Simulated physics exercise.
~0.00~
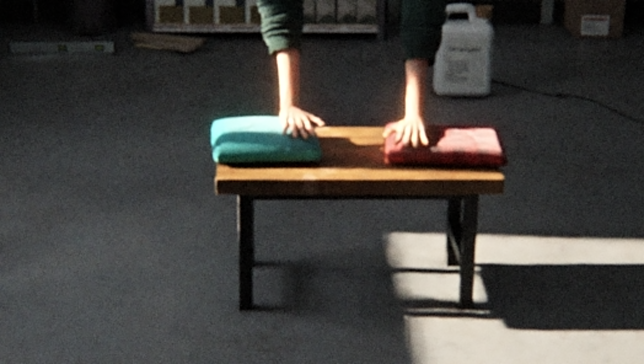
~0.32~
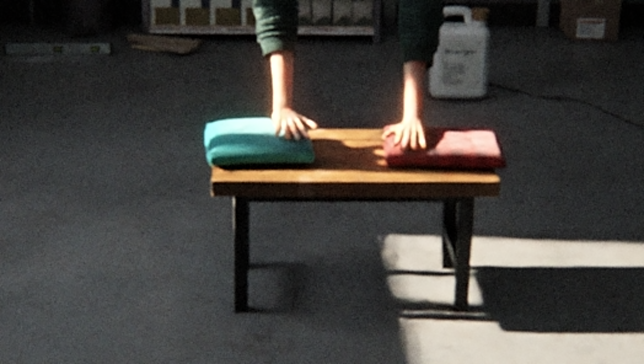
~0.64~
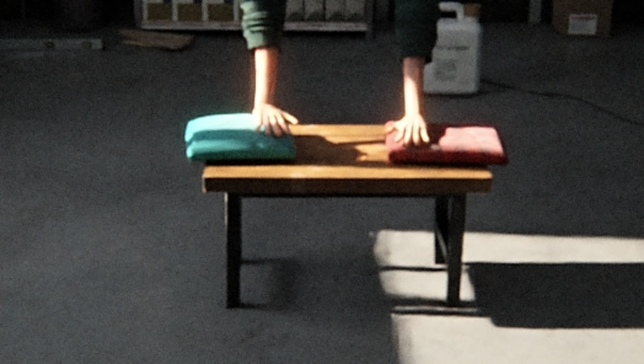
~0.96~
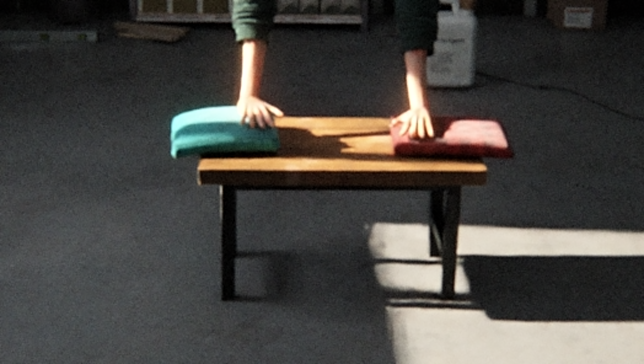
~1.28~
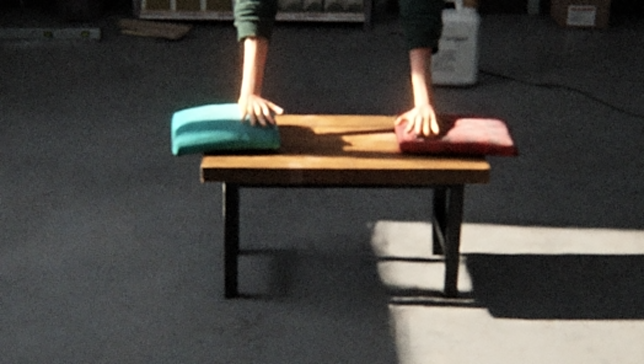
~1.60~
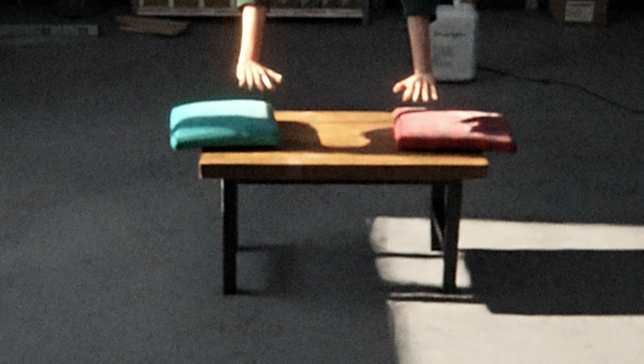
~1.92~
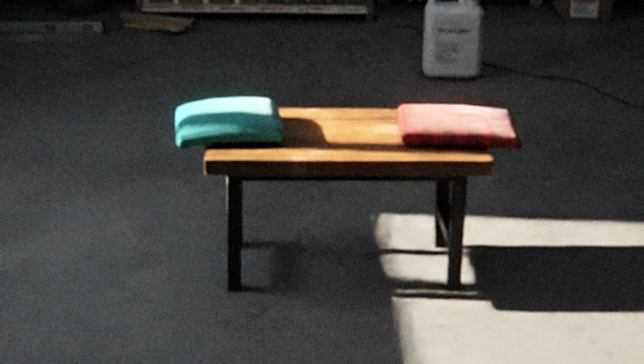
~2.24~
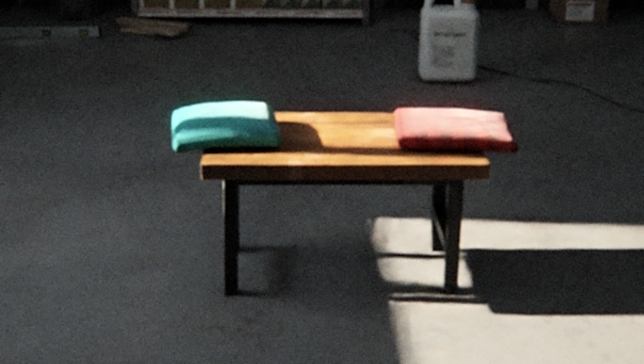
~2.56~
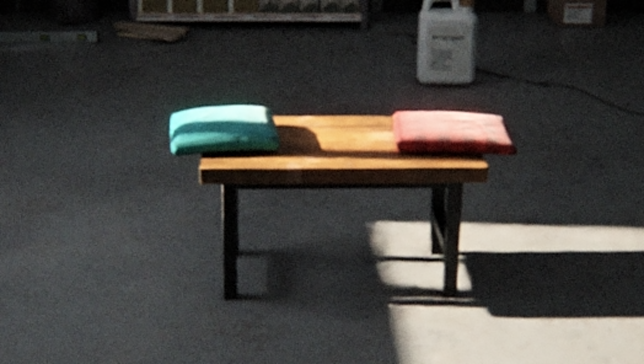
Two hands push a turquoise cushion and red pad apart, then withdraw, leaving both resting.
